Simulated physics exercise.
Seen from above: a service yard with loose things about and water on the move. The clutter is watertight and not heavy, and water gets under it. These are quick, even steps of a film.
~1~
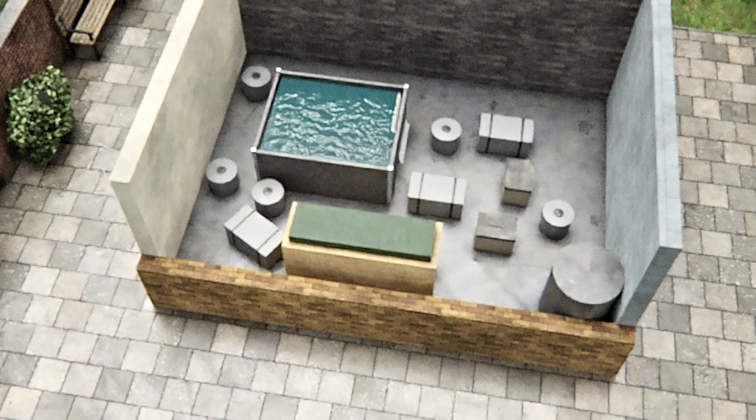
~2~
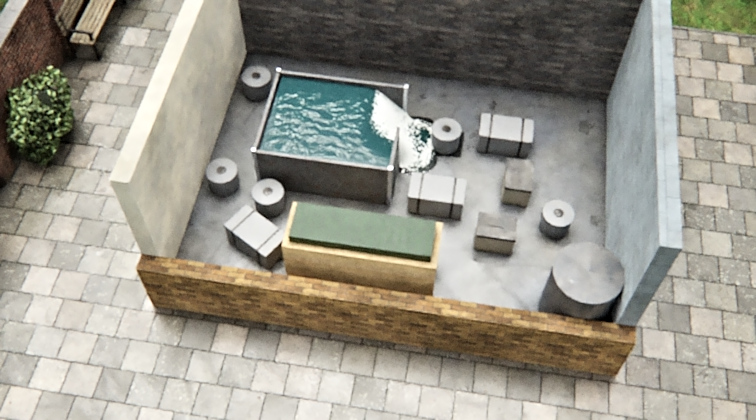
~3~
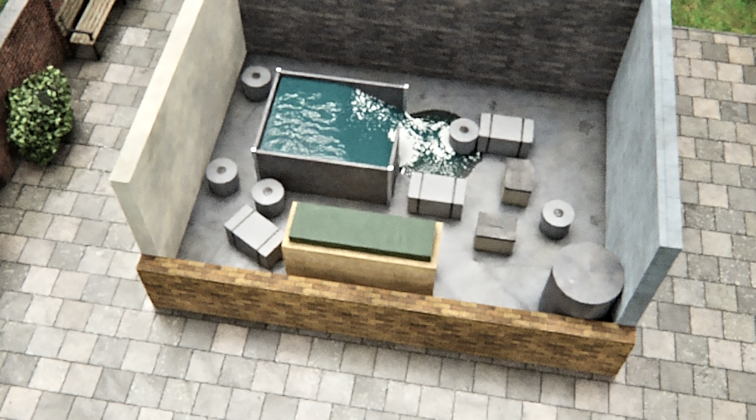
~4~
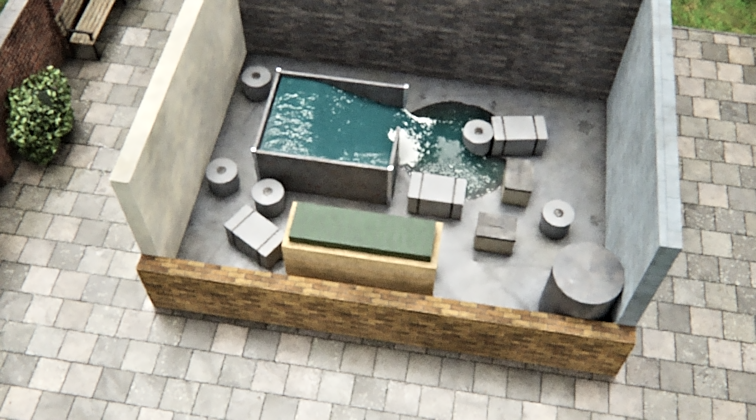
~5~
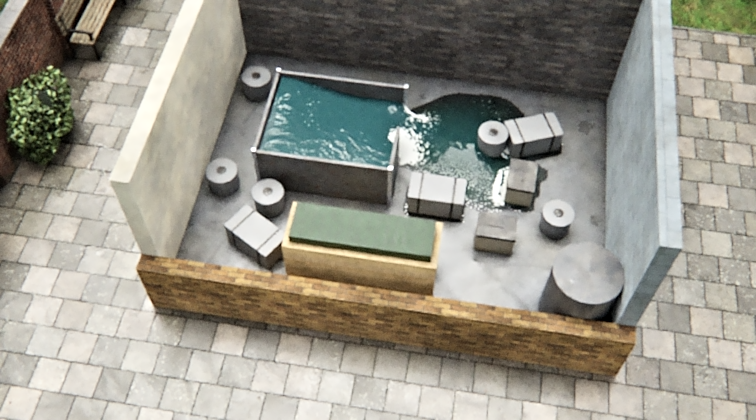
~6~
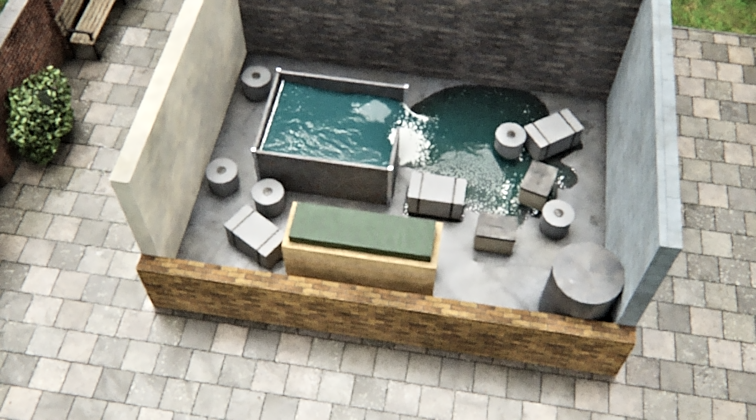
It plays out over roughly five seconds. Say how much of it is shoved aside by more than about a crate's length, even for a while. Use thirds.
That comes to one to two thirds.
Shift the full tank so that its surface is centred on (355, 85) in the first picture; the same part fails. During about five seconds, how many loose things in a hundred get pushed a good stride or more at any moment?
I make it 50 per cent.
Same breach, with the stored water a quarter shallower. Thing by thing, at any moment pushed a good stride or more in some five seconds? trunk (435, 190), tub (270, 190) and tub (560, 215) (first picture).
One after the other: Not that far, no, that far or more.
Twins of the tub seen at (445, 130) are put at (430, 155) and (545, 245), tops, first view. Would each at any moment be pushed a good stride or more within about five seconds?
One after the other: That far or more, shifted that much.
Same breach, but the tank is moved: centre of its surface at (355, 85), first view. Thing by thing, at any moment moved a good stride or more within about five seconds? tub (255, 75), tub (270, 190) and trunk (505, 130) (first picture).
One after the other: Less than that, less than that, pushed that far.
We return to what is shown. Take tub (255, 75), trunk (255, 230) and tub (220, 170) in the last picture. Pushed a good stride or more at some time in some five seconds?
One after the other: Not that far, never so far, never so far.
A moment on, 3 of 10 are well off their spots; 1 afloat.
Next, 4 of 10 are well off their spots; 4 afloat.
Later, 5 of 10 are well off their spots; 4 afloat.
In the end, 5 of 10 are well off their spots, and 5 have been at some point; 5 afloat.
